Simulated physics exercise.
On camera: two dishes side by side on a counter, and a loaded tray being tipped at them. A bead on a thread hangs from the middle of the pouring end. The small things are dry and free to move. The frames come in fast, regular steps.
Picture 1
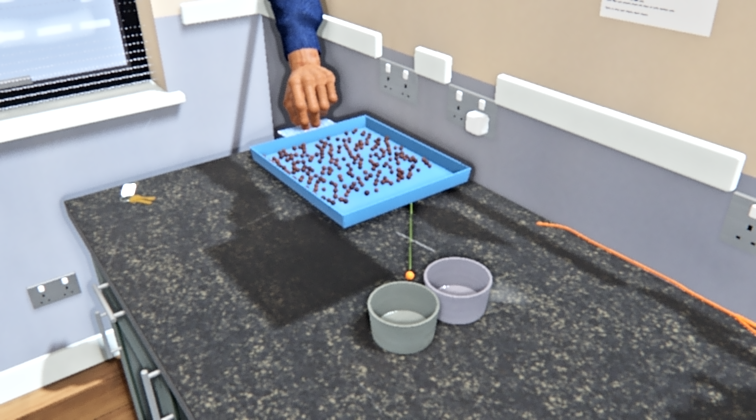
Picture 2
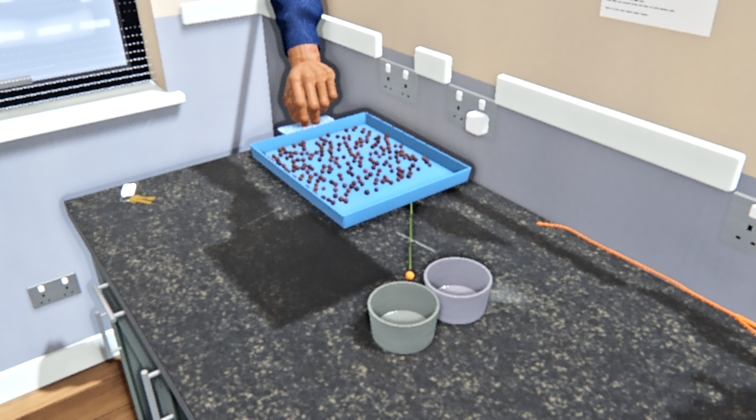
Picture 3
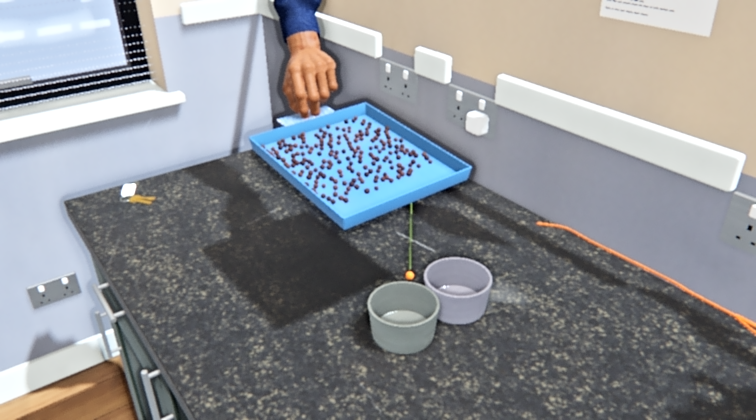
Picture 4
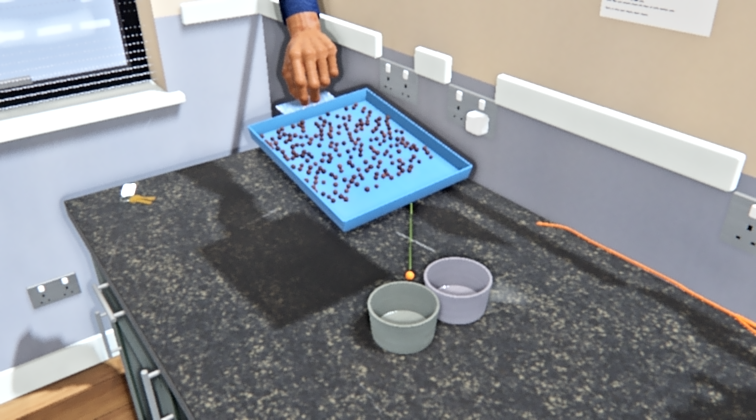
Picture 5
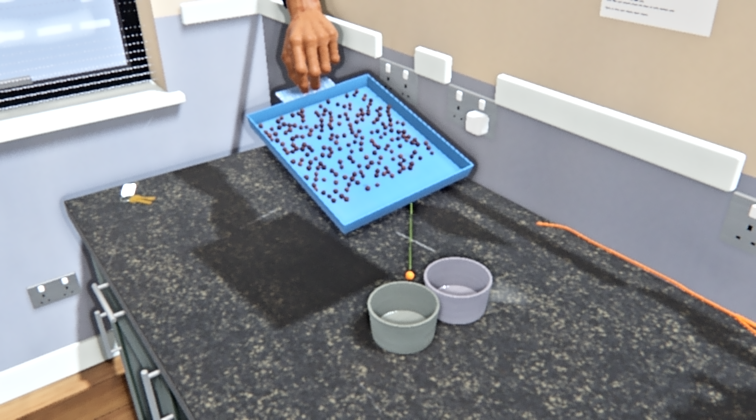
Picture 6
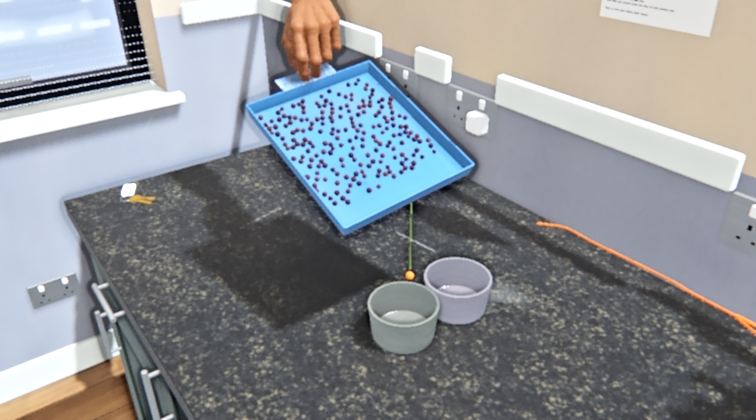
A bright blue tray scattered with small dark reddish berries is held over a speckled dark countertop in a room corner, seen from above at a steady angle. Beside each other below its near edge sit a grey-green dish at left and a greyish-purple one at right, with an orange bead hanging on a green thread. A hand in a blue sleeve steadily raises the tray's far end, its near edge dipping slightly leftward.
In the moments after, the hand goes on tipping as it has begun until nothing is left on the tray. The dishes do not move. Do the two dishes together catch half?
They take only the smaller part between them.
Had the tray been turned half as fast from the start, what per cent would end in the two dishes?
Near 40 %.
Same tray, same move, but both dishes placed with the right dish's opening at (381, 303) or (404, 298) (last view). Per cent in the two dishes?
The first gives 70 %, the second 70 %.
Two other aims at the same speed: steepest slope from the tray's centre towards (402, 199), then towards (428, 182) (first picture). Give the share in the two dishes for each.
Roughly 60 per cent, and 60 per cent.
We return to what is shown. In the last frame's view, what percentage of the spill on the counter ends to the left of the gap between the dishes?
Close to 80 per cent.
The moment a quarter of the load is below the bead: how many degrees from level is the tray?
Near 80 degrees.
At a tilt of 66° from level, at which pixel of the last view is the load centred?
Near (370, 216).
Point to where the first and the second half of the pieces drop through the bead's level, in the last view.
The first part at (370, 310); the rest at (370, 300).
Just after the last frame, tray tipped steeply; the larger part on the tray; about a tenth in the air.
A moment on, tray tipped past a quarter turn; roughly two thirds on the tray; about a tenth in the left dish; roughly a third outside both; just a few in the air.
Further on, tray tipped past a quarter turn; roughly a third in the left dish; roughly two thirds outside both.
When it is over, tray tipped past a quarter turn; roughly a third in the left dish; not one in the right dish; roughly two thirds outside both.
